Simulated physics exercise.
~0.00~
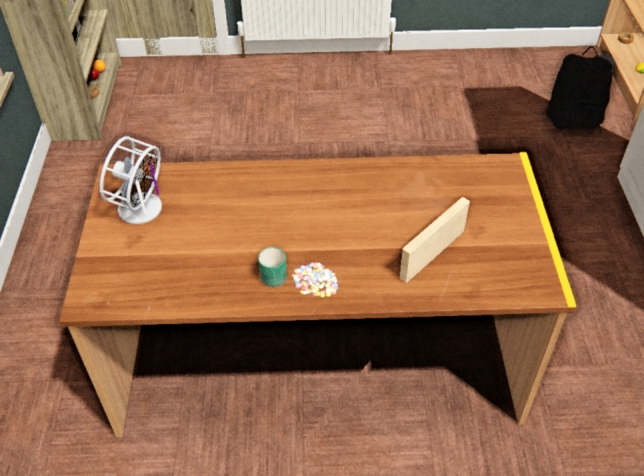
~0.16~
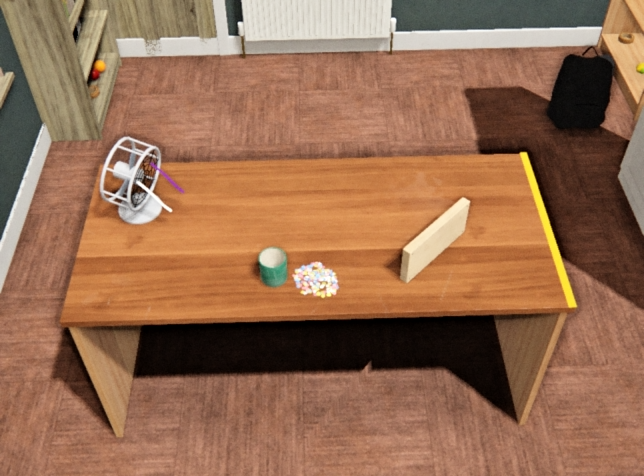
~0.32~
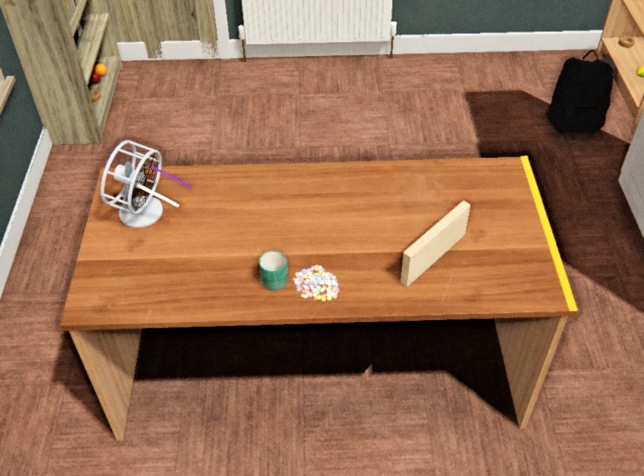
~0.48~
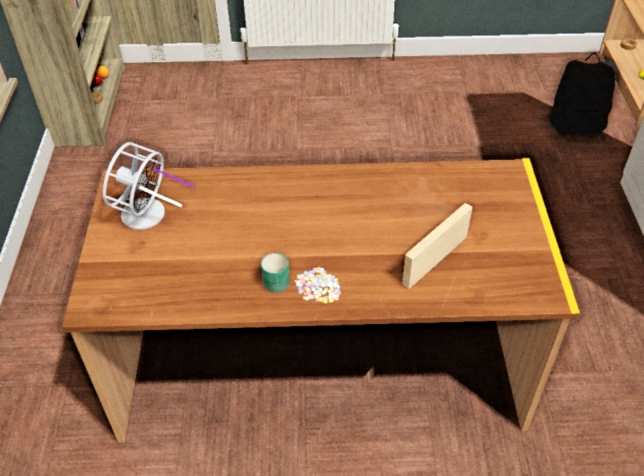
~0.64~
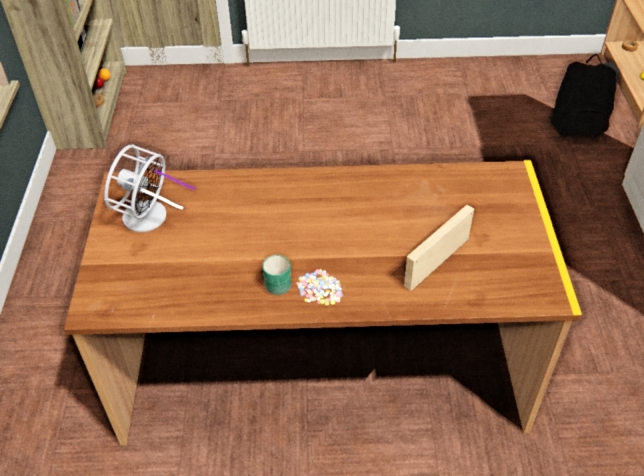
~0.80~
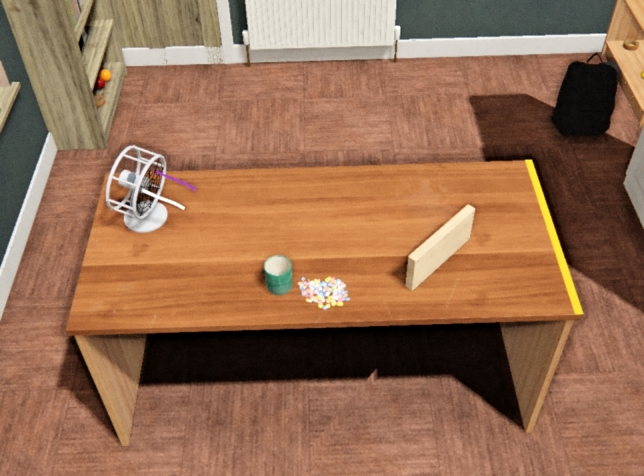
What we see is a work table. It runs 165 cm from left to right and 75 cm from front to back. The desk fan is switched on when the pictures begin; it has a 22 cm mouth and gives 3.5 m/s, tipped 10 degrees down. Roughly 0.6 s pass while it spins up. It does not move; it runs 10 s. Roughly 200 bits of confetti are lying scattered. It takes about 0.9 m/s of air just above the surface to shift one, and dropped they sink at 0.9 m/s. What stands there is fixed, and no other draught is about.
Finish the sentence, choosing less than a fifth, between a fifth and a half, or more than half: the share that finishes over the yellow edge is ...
The share that finishes over the yellow edge is less than a fifth.
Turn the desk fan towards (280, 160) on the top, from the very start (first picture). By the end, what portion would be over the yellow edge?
Share at the end: About 0 %.
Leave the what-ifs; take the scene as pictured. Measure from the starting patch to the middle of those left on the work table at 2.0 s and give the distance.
Measured offset: Approx. 5 cm.
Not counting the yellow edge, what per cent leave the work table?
Roughly 100 per cent.
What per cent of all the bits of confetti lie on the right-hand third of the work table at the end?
I'd estimate around 0 per cent.
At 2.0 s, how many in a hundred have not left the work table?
The share then is about 40 %.
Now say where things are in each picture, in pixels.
In the first picture, the middle of the bits of confetti is near (315, 278), none has stirred yet and the mouth of the desk fan is at (131, 174).
In the second picture, the middle of the bits of confetti is near (315, 278), none has stirred yet and the yellow edge is centred on (549, 223).
In the third picture, the middle of the bits of confetti is near (316, 282), none has stirred yet, the top of a mug is at (273, 261) and the top of a board is at (438, 228).
In the fourth picture, the middle of the bits of confetti is near (317, 284) and none has stirred yet.
In the fifth picture, the middle of the bits of confetti is near (319, 286) and none has stirred yet.
In the sixth picture, the middle of the bits of confetti is near (327, 290), the farthest in sight from the desk fan is at (348, 299) and about 40 % have left their places.
After 2.0 s the count stands so, 0 % are over the yellow edge; the middle of those still in play is near (341, 288).
After 3.2 s the count stands so, 0 % are over the yellow edge.
After 5.5 s the count stands so, 0 % are over the yellow edge.
After 10.0 s, at the end, 0 % are over the yellow edge.
